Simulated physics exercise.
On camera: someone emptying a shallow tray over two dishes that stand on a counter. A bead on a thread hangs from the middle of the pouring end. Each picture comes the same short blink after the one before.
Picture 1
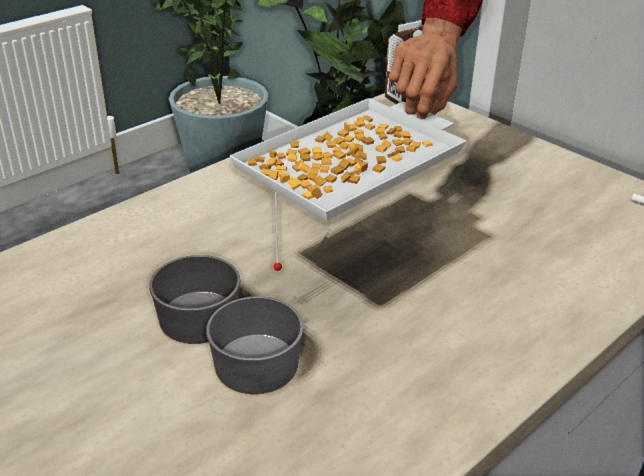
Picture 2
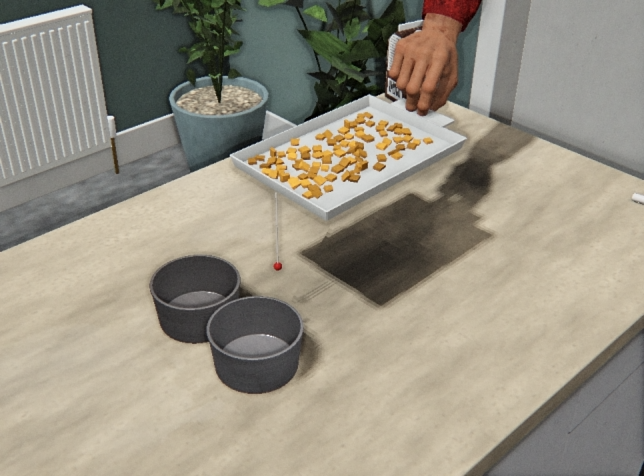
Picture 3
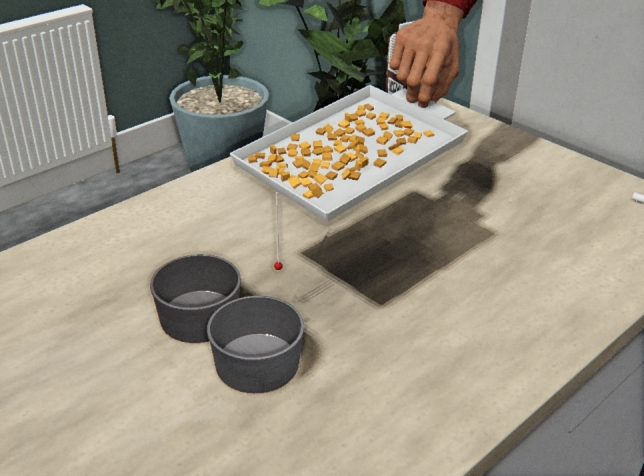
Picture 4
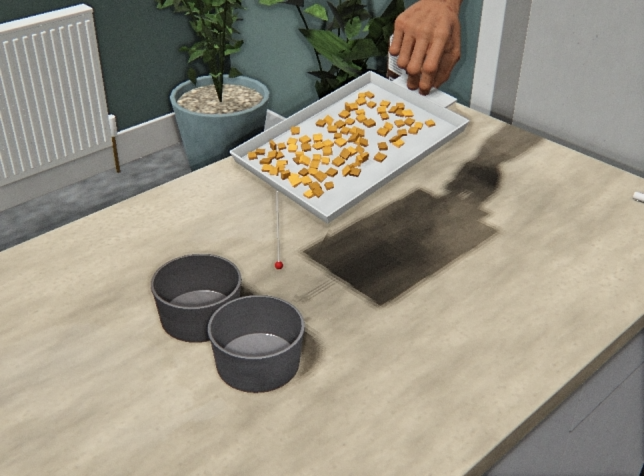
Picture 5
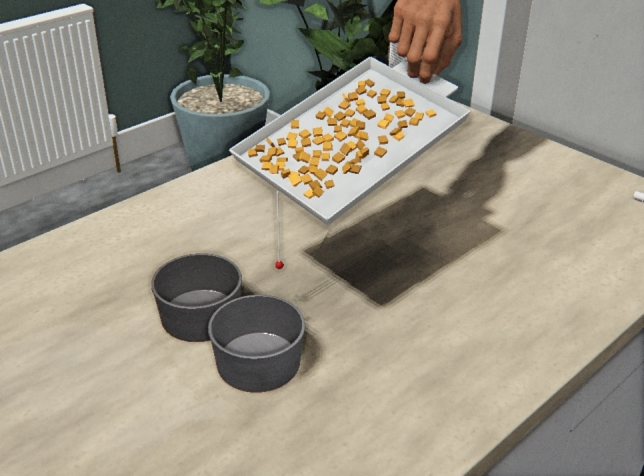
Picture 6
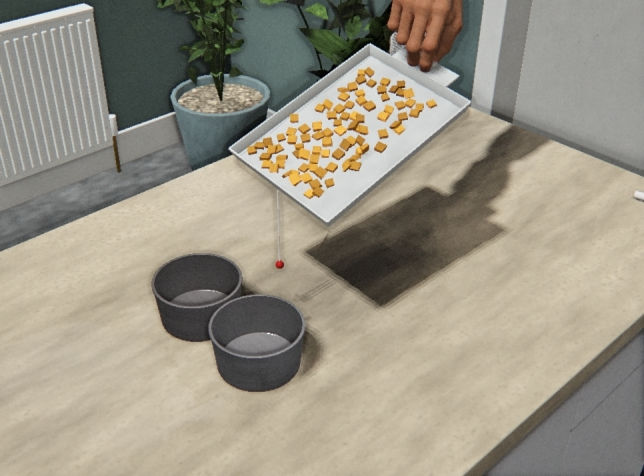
A shallow white tray of small orange-brown crackers, gripped by a hand at its far end, starts nearly level above two dark round dishes on a pale counter. The hand raises the far end gradually, and the near edge tilts slightly lower at its right corner, while the dishes stay still.
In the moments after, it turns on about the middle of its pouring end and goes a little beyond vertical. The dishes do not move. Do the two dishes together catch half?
The two hold only the smaller part of the load.
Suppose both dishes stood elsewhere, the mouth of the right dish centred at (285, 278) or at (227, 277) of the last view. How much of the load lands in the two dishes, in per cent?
The first gives 30 %, the second 0 %.
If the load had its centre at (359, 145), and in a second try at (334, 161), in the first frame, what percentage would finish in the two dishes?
Roughly 10 per cent, and 20 per cent.
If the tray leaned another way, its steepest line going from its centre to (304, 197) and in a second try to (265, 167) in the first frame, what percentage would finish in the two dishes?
Roughly 40 per cent, and 10 per cent.
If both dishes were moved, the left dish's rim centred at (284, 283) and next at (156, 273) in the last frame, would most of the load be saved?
One: Over half. Two: The smaller part.
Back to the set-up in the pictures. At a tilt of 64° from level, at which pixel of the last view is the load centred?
Close to (318, 180).
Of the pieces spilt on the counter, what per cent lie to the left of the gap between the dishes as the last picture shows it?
Some 0 per cent.
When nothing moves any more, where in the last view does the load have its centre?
Near (312, 346).
Just after the last frame, tray tipped steeply; almost all on the tray; just a few in the air.
A moment on, tray tipped past a quarter turn; roughly a third on the tray; about a tenth in the right dish; roughly a third outside both; roughly a quarter in the air.
Further on, tray tipped past a quarter turn; about a tenth in the right dish; the larger part outside both.
When it is over, tray tipped past a quarter turn; about a tenth in the right dish; not one in the left dish; the larger part outside both.
